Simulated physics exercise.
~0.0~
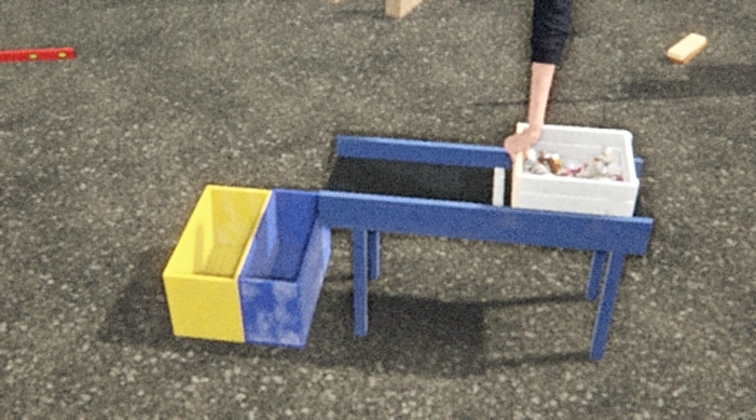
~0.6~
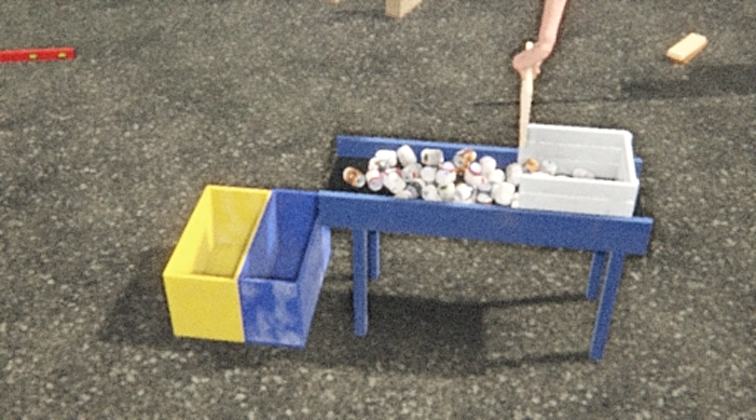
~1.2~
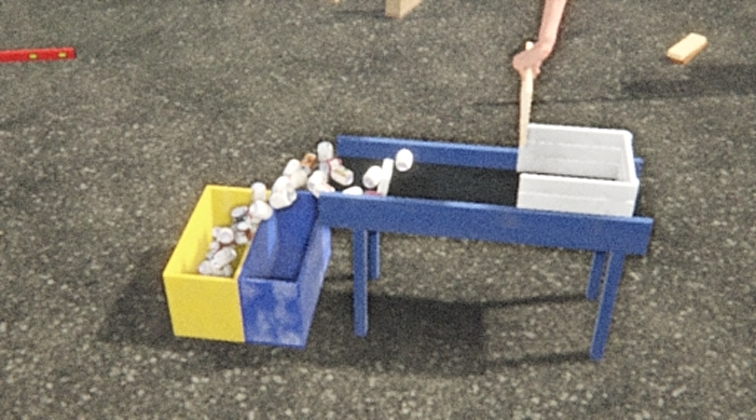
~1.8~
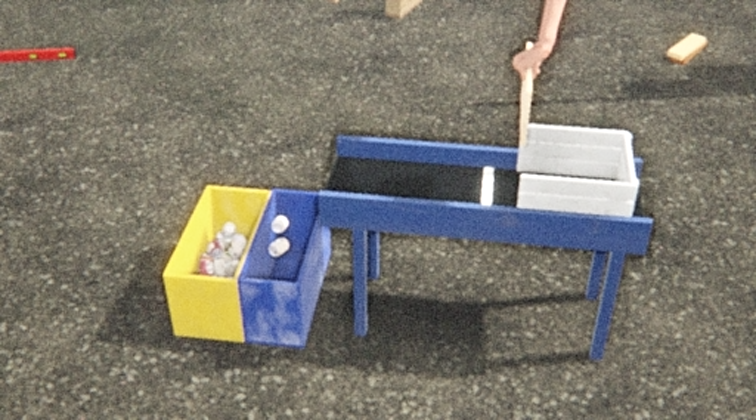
A blue conveyor table with a black belt stands on dark, speckled ground, seen from above and to one side, with a white pen of small pale cans at its right end. Beyond its left end sit a blue tub and, farther left, a yellow bin. A person's hand reaches in from the top at the pen, then holds a raised gate as the cans spread leftward along the belt. They stream off the left end, passing over the blue tub into the yellow bin. Finally the belt is clear, with most cans in the yellow bin and just two in the blue tub.
